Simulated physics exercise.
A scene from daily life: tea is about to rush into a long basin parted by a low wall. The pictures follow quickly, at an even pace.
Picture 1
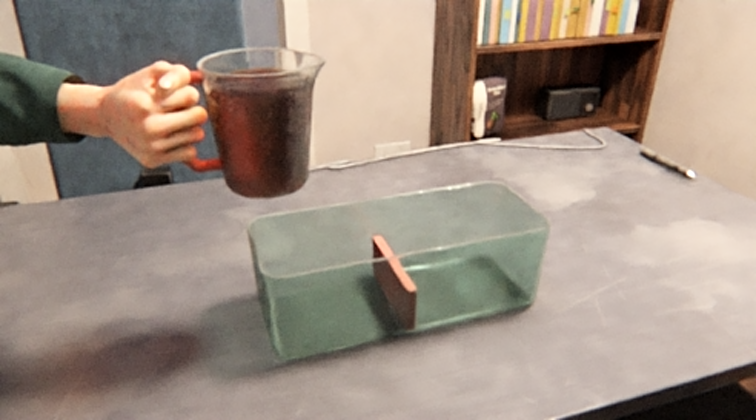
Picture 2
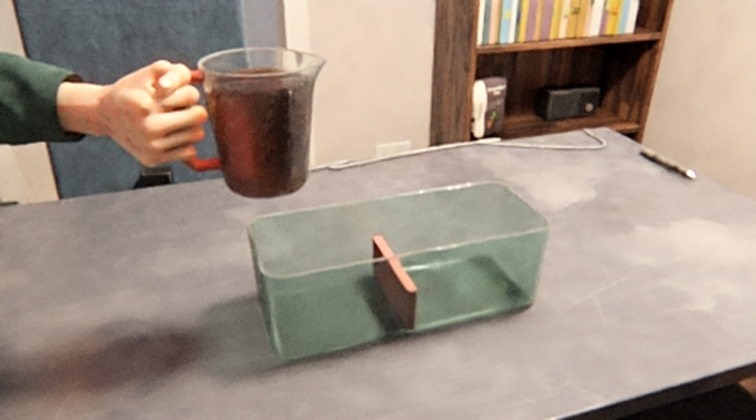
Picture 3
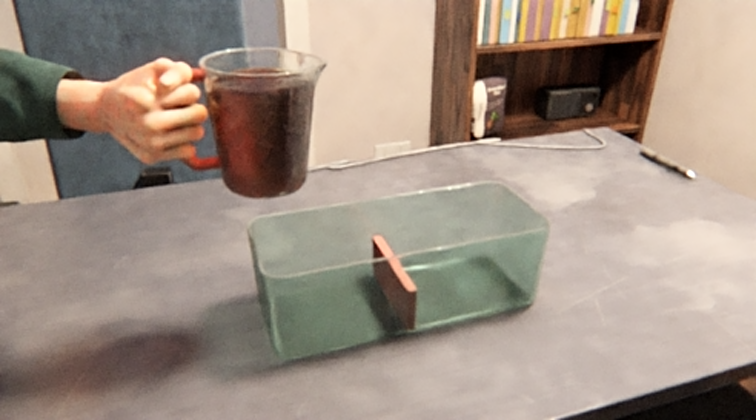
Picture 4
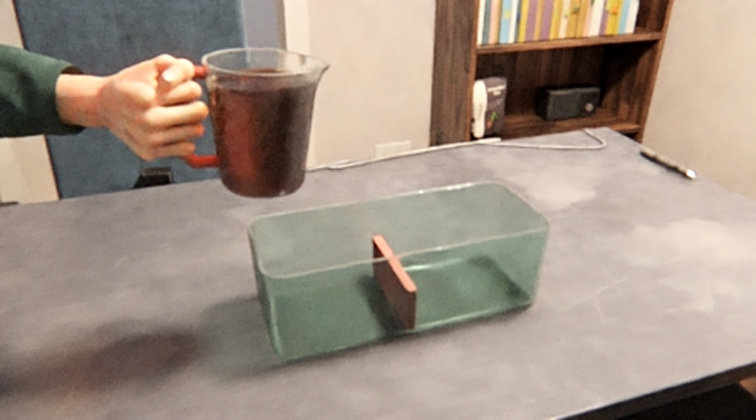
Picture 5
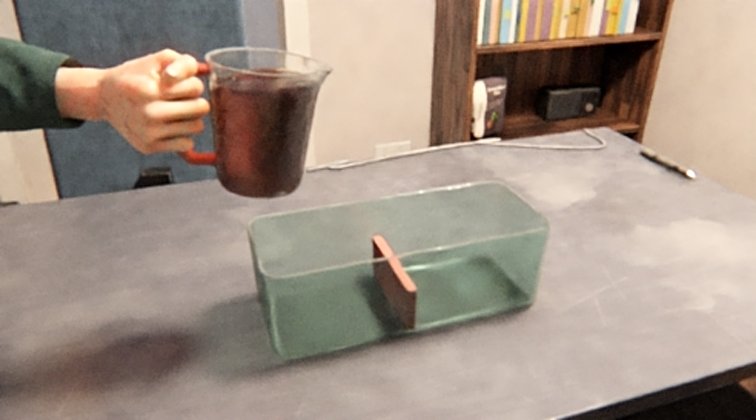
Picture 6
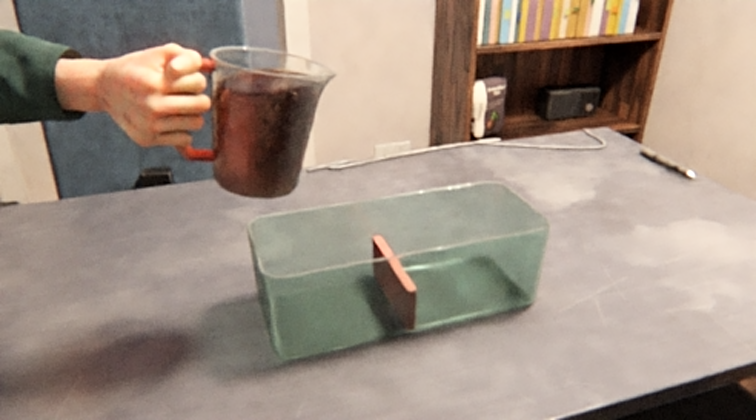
On a grey tabletop, a hand holding a clear jug of dark tea tilts it slightly rightward above a divided glass basin.
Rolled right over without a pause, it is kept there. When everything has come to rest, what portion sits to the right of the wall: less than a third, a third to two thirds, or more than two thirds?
A third to two thirds sits there.
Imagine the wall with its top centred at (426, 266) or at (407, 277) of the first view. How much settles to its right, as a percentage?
Note - case one near 5 %, case two near 30 %.
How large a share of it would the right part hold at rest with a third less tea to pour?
About 20 percent.
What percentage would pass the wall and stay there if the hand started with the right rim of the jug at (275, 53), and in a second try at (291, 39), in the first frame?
About 5 per cent, then about 5 per cent.
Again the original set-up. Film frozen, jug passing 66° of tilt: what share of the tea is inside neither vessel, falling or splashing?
Some 15 per cent, I'd say.
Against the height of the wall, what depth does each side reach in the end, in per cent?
30 left, 30 right, give or take.
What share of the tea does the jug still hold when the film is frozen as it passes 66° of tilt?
Close to 80 per cent.
A moment on, the jug is tipped part way and 79 per cent is still to pour, 1 is left of the wall and 4 right of it.
Next, the jug is tipped right over and 25 per cent is still to pour, 16 is left of the wall and 40 right of it.
Then the jug is tipped right over and 1 per cent is still to pour, 51 is left of the wall and 46 right of it.
Later the jug is tipped right over and 0 per cent is still to pour, 52 is left of the wall and 46 right of it.
At rest 52 per cent lies left of the wall, 46 right of it and 1 outside.
